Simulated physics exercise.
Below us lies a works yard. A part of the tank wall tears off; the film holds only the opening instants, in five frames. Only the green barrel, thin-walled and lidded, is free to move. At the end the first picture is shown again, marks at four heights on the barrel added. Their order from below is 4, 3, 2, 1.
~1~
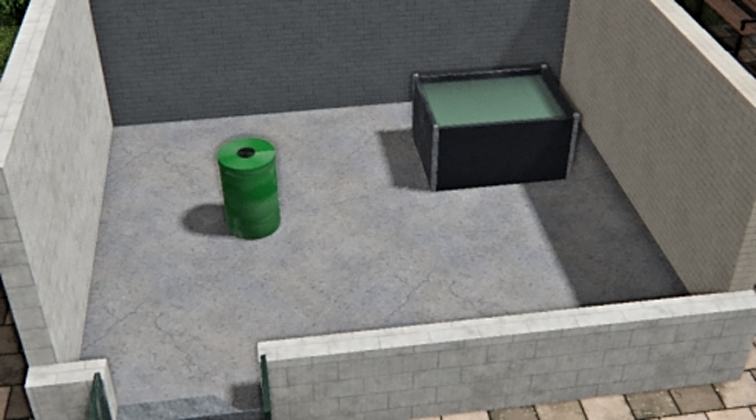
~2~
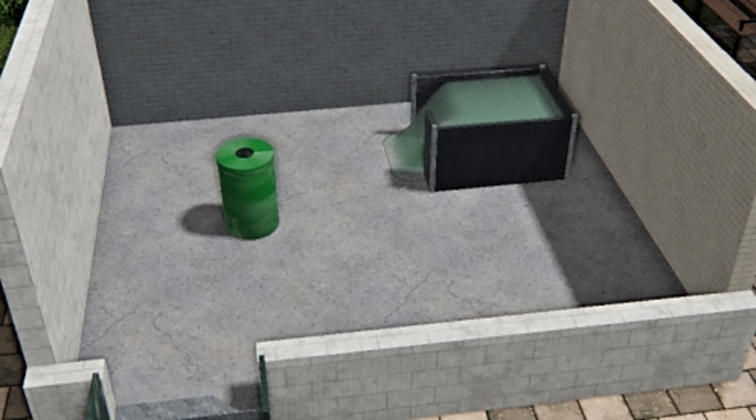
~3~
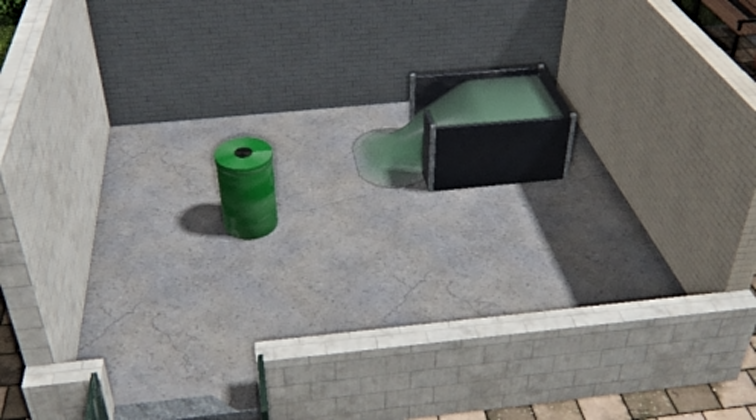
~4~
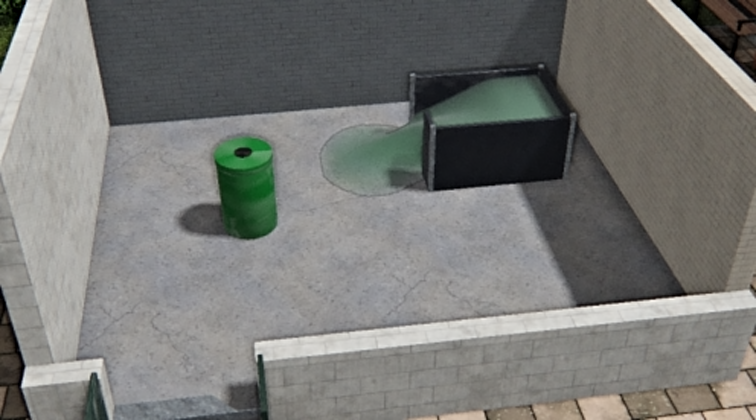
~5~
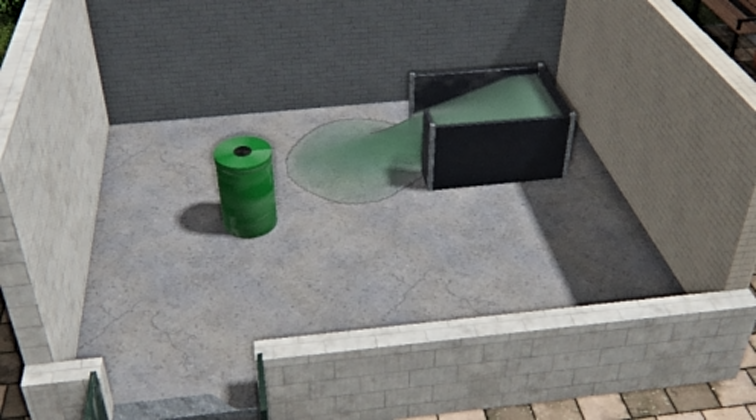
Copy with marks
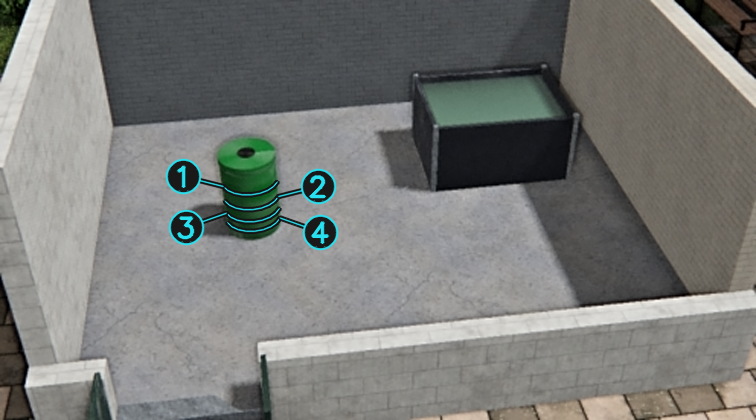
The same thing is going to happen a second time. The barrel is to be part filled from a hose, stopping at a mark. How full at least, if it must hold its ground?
Choose 3.
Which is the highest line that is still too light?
4.
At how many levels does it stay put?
Three of the four.
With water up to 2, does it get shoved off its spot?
No, that is safe.
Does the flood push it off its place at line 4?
Yes, it does.
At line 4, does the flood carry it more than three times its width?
No.
On the marked copy, 1 at (251, 194); 2 at (252, 209); 3 at (253, 221); 4 at (254, 231); from the bottom up 4, 3, 2, 1.
For line 1, it does not move.
For line 2, it does not move.
For line 3, it does not move.
For line 4, it is pushed about its own width away.
